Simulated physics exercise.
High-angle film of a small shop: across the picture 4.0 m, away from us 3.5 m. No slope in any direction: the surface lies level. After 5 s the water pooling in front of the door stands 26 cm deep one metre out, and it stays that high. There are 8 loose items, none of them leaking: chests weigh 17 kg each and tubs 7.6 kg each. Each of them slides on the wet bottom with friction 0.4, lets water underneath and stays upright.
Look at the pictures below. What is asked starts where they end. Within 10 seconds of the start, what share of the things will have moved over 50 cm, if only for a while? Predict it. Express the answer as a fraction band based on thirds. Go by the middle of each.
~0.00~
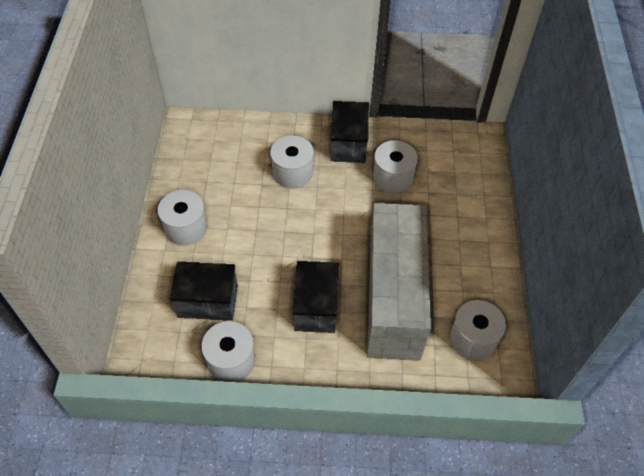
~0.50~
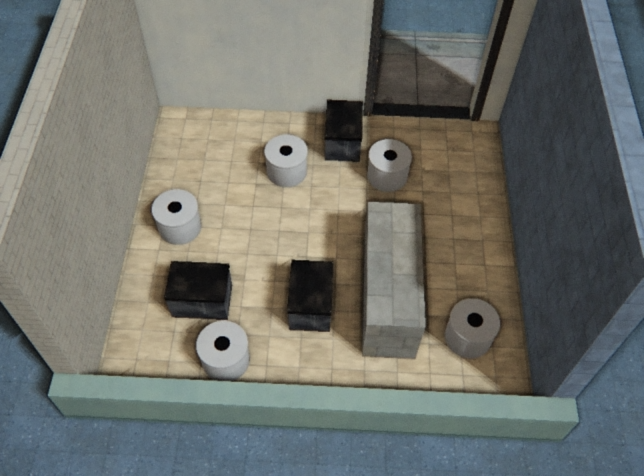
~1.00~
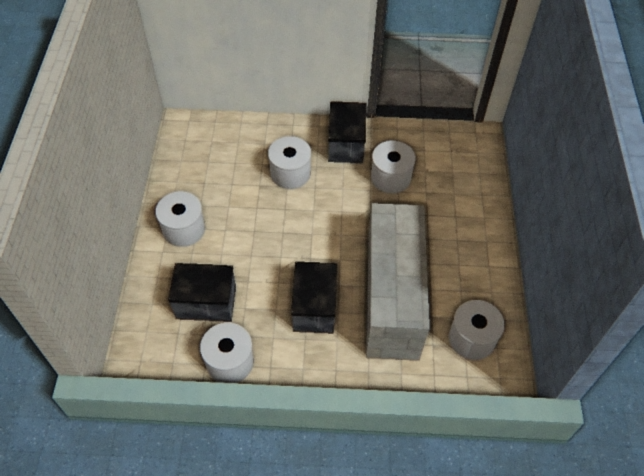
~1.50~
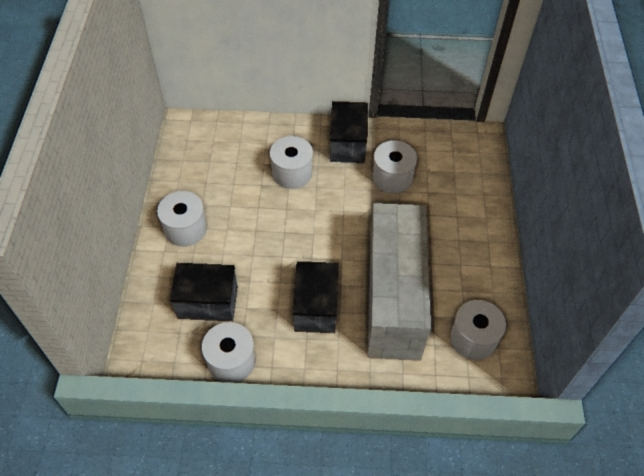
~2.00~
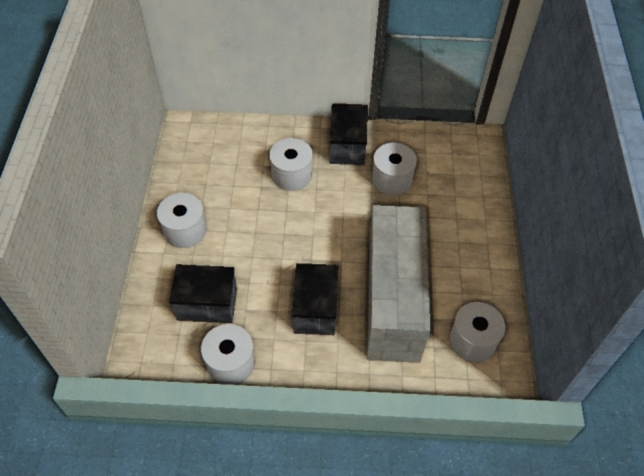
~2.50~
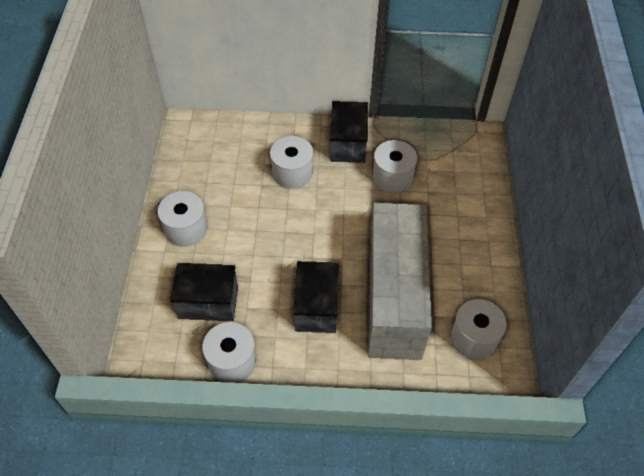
The band is one third to two thirds.
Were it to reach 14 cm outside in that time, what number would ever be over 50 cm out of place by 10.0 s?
2.
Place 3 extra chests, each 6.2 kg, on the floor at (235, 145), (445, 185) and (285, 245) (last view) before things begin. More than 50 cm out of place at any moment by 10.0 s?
In turn: Within the mark, beyond the mark, beyond the mark.
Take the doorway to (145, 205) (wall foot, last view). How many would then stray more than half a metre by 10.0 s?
Result: 7 of them.
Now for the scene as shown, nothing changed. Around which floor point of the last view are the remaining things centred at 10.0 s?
Centre of the remaining things: Roughly (245, 235).
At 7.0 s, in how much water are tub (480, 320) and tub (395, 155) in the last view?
First roughly 11 cm, second roughly 6 cm.
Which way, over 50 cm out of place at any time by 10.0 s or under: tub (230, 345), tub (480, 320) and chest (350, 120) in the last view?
Taking them in turn, the first is beyond the limit, the second beyond the limit and the third within the limit.
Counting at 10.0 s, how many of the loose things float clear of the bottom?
It comes to 6.
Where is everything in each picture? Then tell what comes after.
A chest at (316, 287) rests on the ground; a tub at (481, 322), on the bottom; 0.0 m2 under water; 0 of 8 have shifted, in the first frame.
A chest at (311, 286) rests on the ground; a tub at (475, 320) rests on the ground; water covers 0.0 m2; 0 of 8 have shifted, in the second frame.
A chest at (315, 287), on the bottom; a tub at (479, 322) rests on the ground; water covers 0.0 m2; 0 of 8 have shifted, in the third frame.
A chest at (316, 287), on the bottom; a tub at (481, 322), on the bottom; 0.0 m2 under water; 0 of 8 have shifted, in the fourth frame.
A chest at (316, 289), on the bottom; a tub at (480, 324) rests on the ground; water covers 0.0 m2; 0 of 8 have shifted, in the fifth frame.
A chest at (317, 287) rests on the ground; a tub at (481, 321), on the bottom; 0.5 m2 under water; 0 of 8 have shifted, in the sixth frame.
After 3.5 s 0 of 8 are over 50 cm from their spots; 0 afloat.
After 4.5 s 1 of 8 are over 50 cm from their spots; 0 afloat.
After 7.0 s 2 of 8 are over 50 cm from their spots; 2 afloat.
After 10.0 s 4 of 8 are over 50 cm from their spots, and 4 have been at some point; 6 afloat.
